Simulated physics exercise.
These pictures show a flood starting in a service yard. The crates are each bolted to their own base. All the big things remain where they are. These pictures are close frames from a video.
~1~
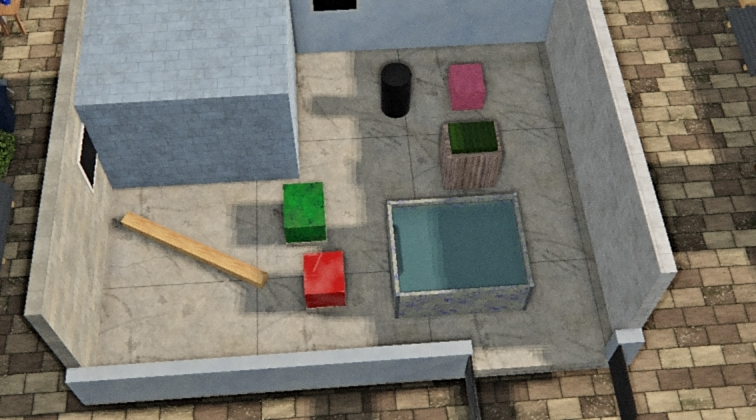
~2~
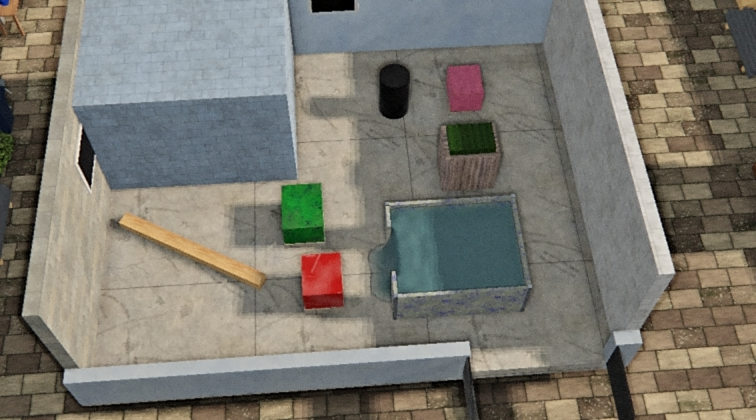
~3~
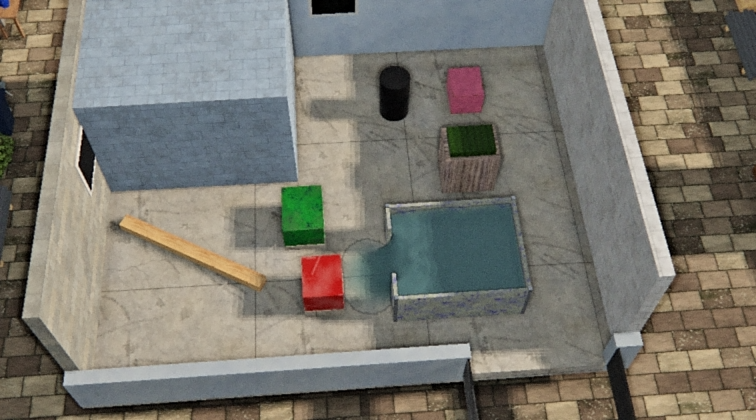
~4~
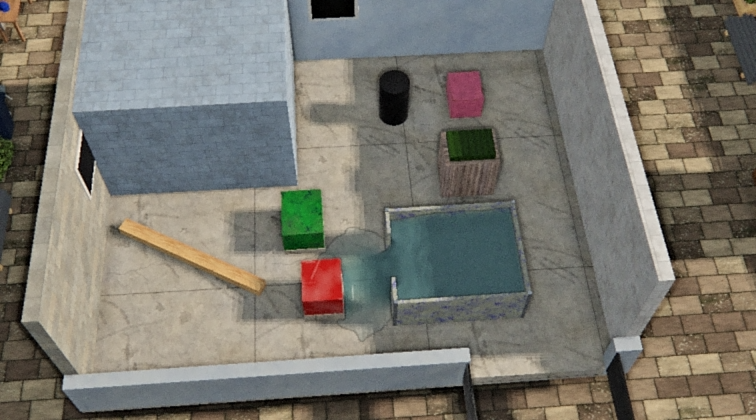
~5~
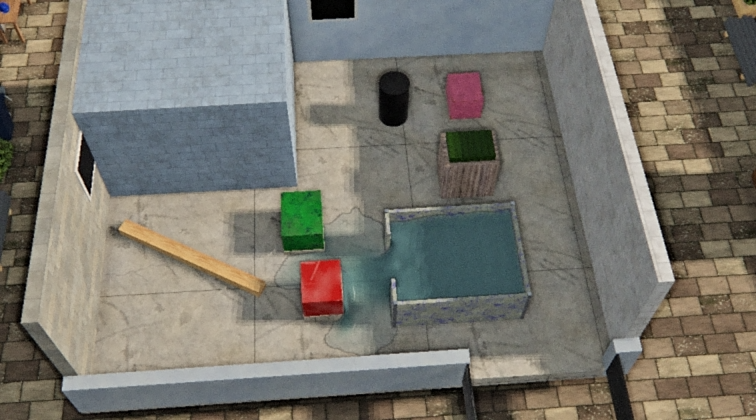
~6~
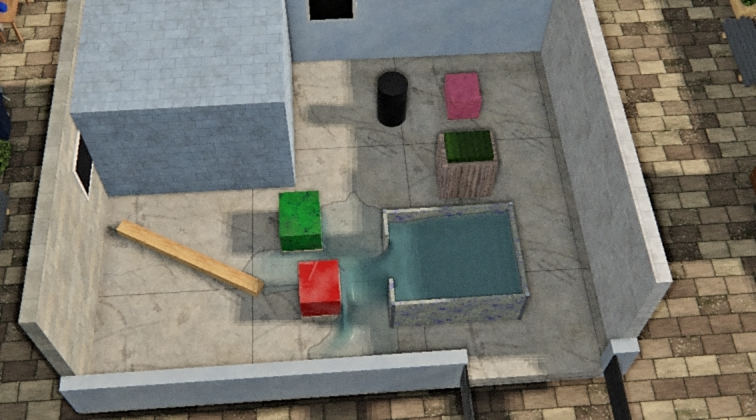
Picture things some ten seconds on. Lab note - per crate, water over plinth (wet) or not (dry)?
My prediction: The pink crate will not stay dry; the red crate will not stay dry; the green crate will not stay dry.
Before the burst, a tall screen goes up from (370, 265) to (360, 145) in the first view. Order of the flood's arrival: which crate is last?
Lab note: Final one reached is the pink crate.
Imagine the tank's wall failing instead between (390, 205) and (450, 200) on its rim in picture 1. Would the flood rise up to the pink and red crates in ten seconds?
So the pink goes wet while the red remains untouched.
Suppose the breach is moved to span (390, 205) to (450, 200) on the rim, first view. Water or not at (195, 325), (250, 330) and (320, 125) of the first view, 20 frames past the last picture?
In order: Spared, spared, swamped.
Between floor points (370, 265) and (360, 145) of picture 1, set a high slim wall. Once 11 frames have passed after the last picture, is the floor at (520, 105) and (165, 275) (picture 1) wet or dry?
As listed: Clear, free of water.
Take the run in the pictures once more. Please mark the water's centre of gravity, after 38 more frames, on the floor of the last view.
I'd place it roughly at (355, 248).
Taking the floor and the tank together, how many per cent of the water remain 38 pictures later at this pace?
About 96 %.
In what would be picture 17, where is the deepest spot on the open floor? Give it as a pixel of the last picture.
My finger goes to (342, 288).
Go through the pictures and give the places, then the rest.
In the first picture, the water tank at (458, 245) is whole and still.
In the second picture, the front is at (379, 250), out from the gap at (392, 266).
In the third picture, the front is at (346, 292), out from the gap at (393, 268).
In the fourth picture, water pours out at (392, 273) and has run to a hidden place.
In the fifth picture, water pours out at (392, 273) and has run to (280, 277).
In the sixth picture, water pours out at (390, 273) and has run to (245, 276).
A moment on, water covers 20 % of the floor; the pink crate not reached, the red crate water round its plinth, the green crate water round its plinth.
Next, water covers 40 % of the floor; the pink crate not reached, the red crate water round its plinth, the green crate water round its plinth.
Then, water covers 60 % of the floor; the pink crate water round its plinth, the red crate water round its plinth, the green crate water round its plinth.
Later, water covers 85 % of the floor; the pink crate water round its plinth, the red crate water round its plinth, the green crate water round its plinth.
In the end, water covers 95 % of the floor; the pink crate was topped, the red crate was topped, the green crate was topped.
